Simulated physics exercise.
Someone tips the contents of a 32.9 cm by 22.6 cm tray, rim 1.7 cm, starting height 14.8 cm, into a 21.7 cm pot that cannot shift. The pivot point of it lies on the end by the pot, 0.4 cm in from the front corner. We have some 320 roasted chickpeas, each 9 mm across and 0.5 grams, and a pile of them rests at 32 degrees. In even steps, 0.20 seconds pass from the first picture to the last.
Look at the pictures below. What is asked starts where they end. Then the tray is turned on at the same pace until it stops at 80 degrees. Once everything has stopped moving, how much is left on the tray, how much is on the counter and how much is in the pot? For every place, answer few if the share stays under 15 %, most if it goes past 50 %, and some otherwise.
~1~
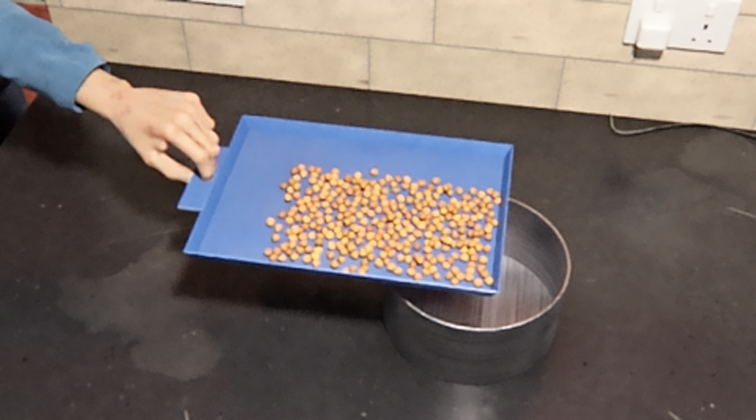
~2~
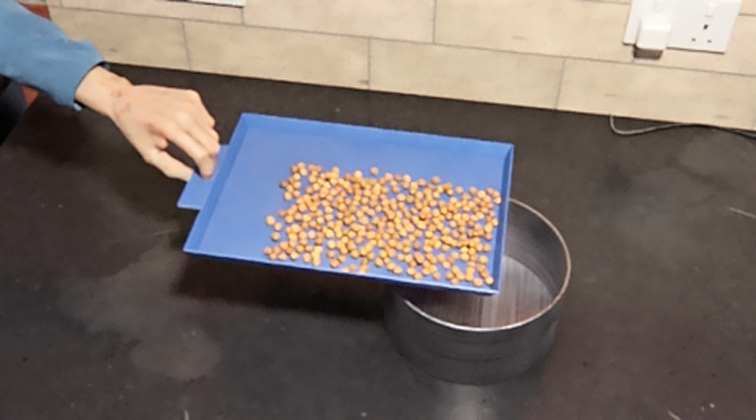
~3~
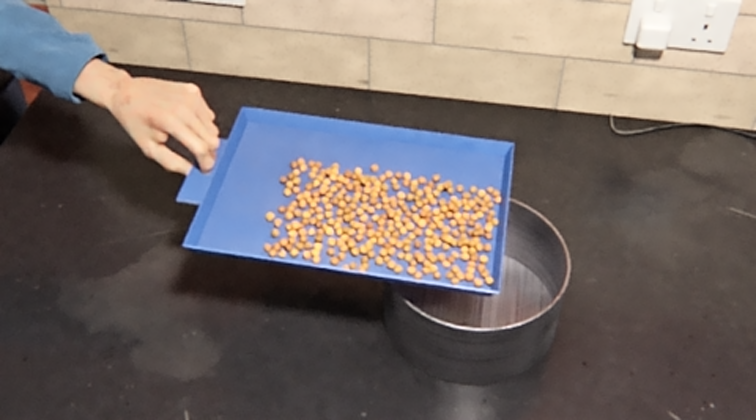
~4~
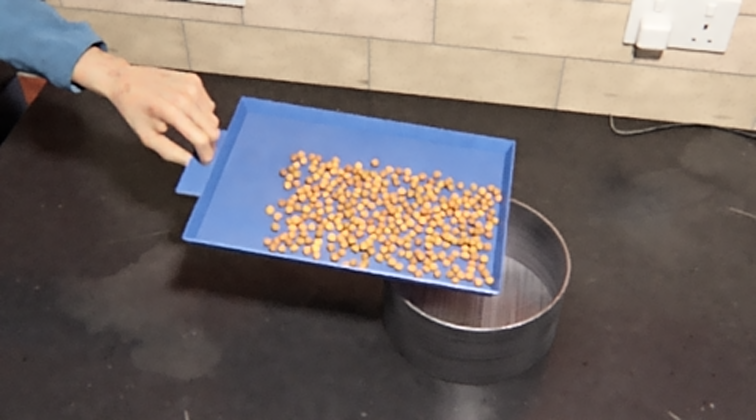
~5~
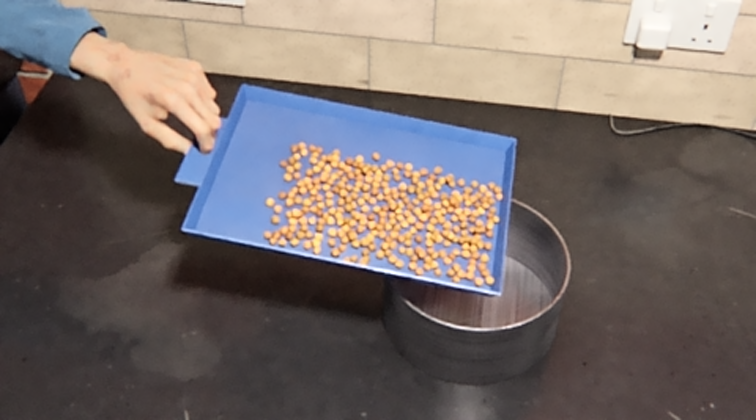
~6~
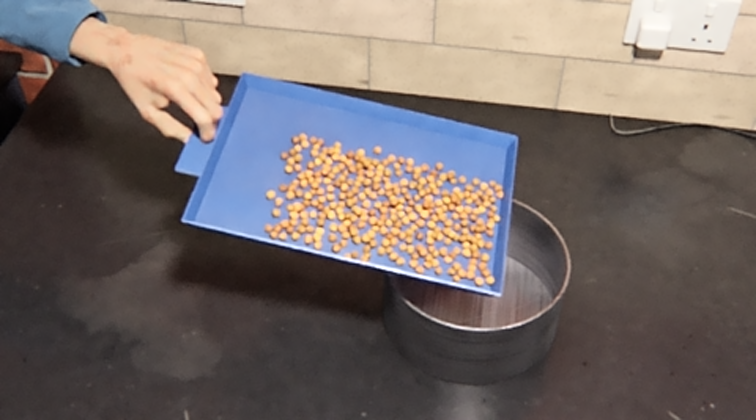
Shares - tray: Few; counter: Most; pot: Some.
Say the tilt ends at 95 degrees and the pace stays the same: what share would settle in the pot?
It would be near 20 per cent.
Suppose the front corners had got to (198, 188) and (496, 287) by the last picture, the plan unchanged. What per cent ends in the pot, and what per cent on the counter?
The pot gets 70 and the counter 30.
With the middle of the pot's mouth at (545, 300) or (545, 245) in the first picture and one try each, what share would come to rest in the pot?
Close to 95 in a hundred, then close to 30 in a hundred.
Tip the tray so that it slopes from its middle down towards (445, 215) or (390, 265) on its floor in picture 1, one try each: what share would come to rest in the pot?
Estimate: Some 75 % and some 0 % respectively.
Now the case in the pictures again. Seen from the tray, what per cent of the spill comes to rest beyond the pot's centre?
About 100 percent of the spill.
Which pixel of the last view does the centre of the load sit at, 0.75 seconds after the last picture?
By then the middle of the load sits around (498, 239).
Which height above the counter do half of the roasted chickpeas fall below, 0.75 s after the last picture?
Roughly 20 centimetres, give or take.
Then, 0.45 s after the last picture, tilt 44 degrees; the tray holds 100 %, the pot 0 %.
Then, 0.75 s after the last picture, tilt 66 degrees; the tray holds 90 %, the pot 0 %.
Then, 1.15 s after the last picture, tilt 80 degrees; the tray holds 5 %, the pot 20 %.
In the end, tray 0 %, counter 75 %, pot 25 %.
